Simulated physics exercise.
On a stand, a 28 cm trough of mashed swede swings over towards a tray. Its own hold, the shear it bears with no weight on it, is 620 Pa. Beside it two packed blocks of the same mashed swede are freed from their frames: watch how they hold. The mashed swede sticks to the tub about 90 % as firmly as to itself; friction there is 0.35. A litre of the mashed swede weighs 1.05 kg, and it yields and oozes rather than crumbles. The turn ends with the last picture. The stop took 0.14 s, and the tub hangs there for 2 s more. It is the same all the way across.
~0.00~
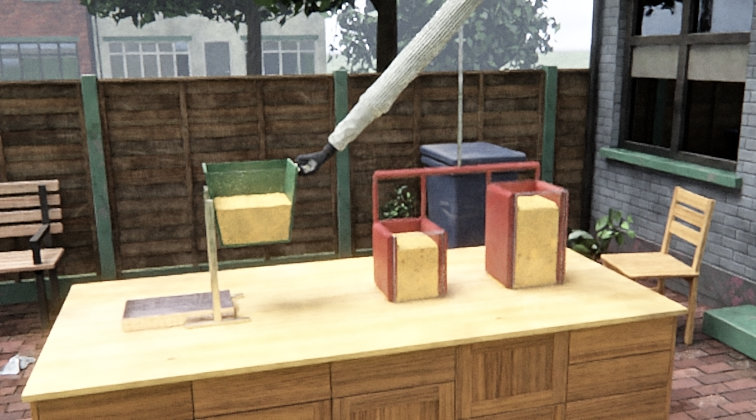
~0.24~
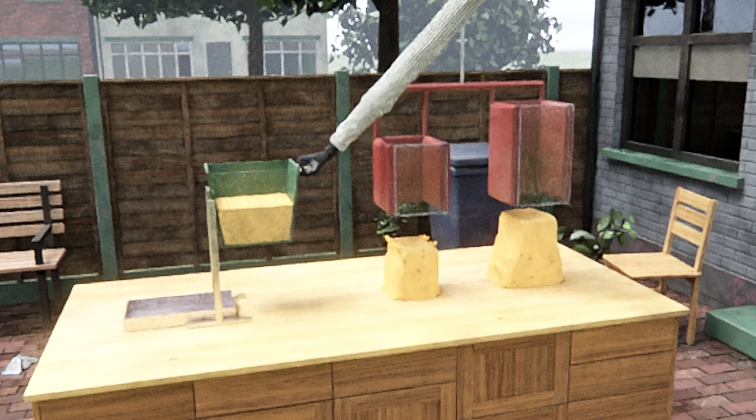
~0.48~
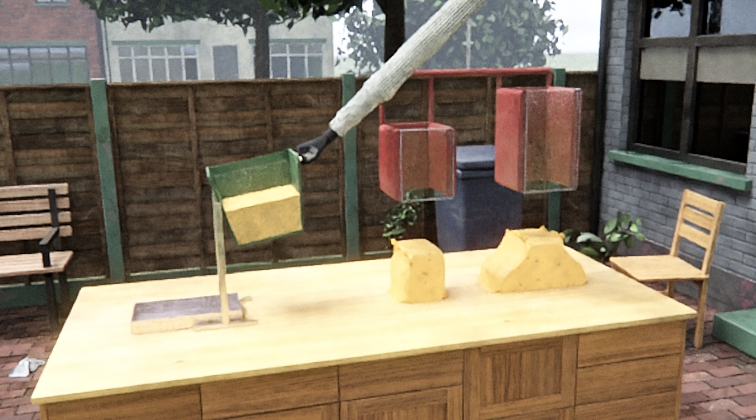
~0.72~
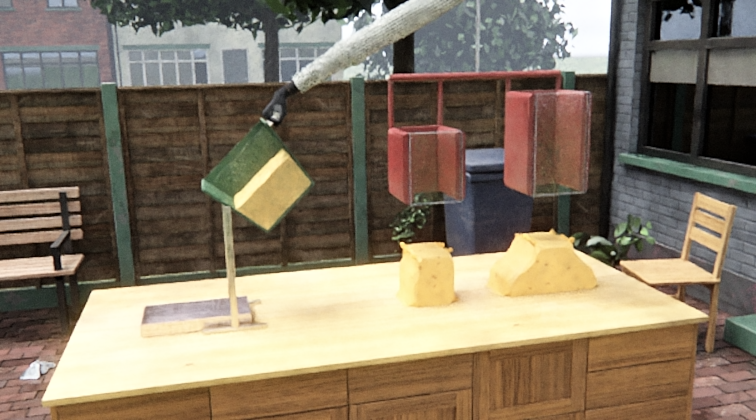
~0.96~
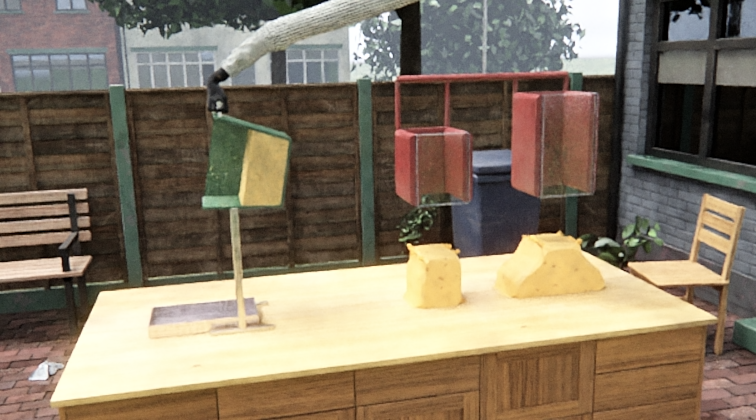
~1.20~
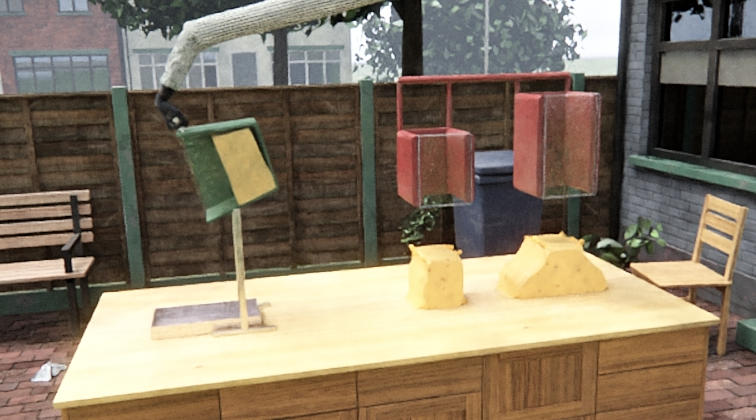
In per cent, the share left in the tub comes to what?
The share left in the tub is near 0 %.
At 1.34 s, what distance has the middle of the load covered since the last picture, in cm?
Roughly 7 cm.
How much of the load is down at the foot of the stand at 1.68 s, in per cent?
About 0 %.
After 1.34 s, the tub is at 105 degrees and holds 100 %.
After 1.51 s, the tub is at 105 degrees and holds 66 %.
After 1.68 s, the tub is at 105 degrees and holds 42 %.
After 1.85 s, the tub is at 105 degrees and holds 34 %.
After 3.20 s, the tub is at 105 degrees and holds 0 %.
